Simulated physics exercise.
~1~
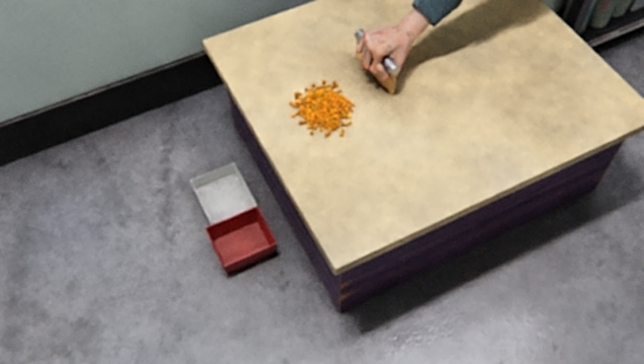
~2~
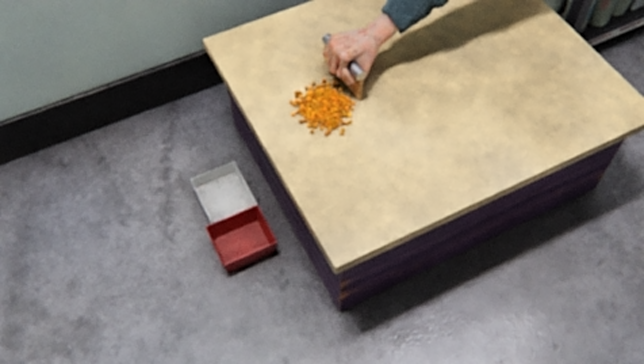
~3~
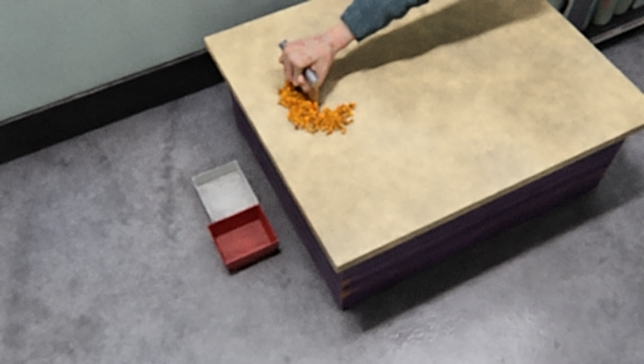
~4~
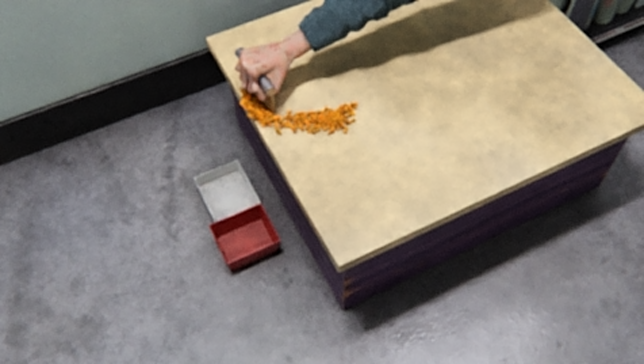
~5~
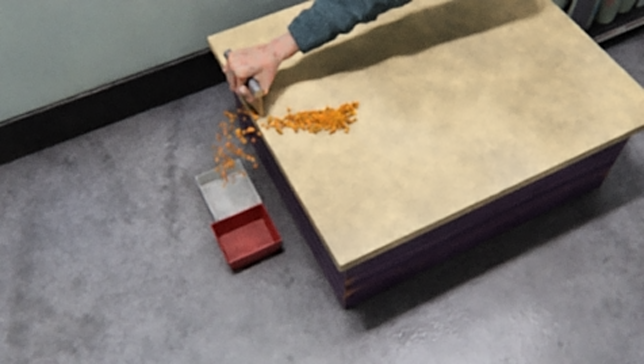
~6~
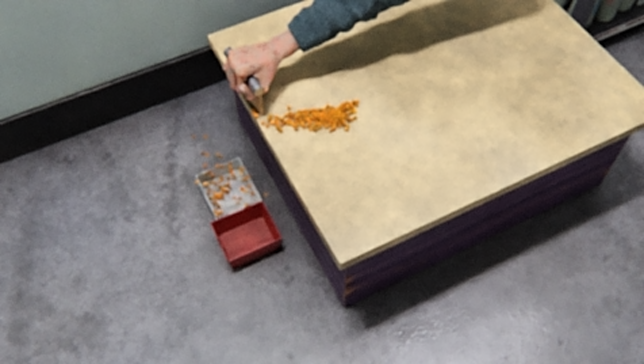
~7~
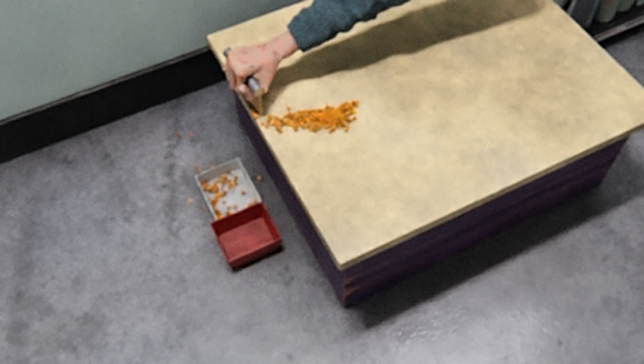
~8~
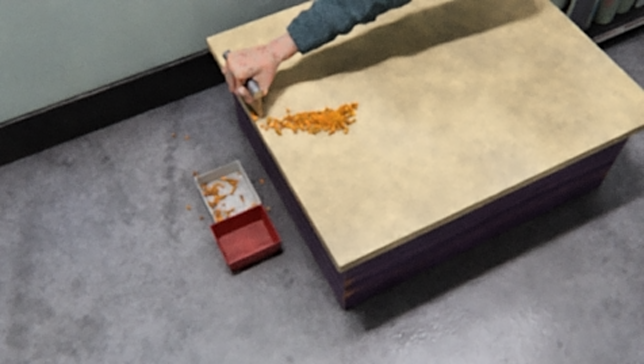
A hand in a dark teal sleeve grips a small scraper on a pale tan tabletop with dark purple sides, seen from above by a slightly swaying camera. A loose pile of orange kernels lies near the table's left side, and a white tin and a red tin sit together on the grey floor below. The hand slides the scraper left through the pile, dragging it into a streak toward the edge, and stops there. Some kernels spill over, landing mostly in the white tin, with a few scattered beside it. The red tin stays empty, and most kernels remain on top.
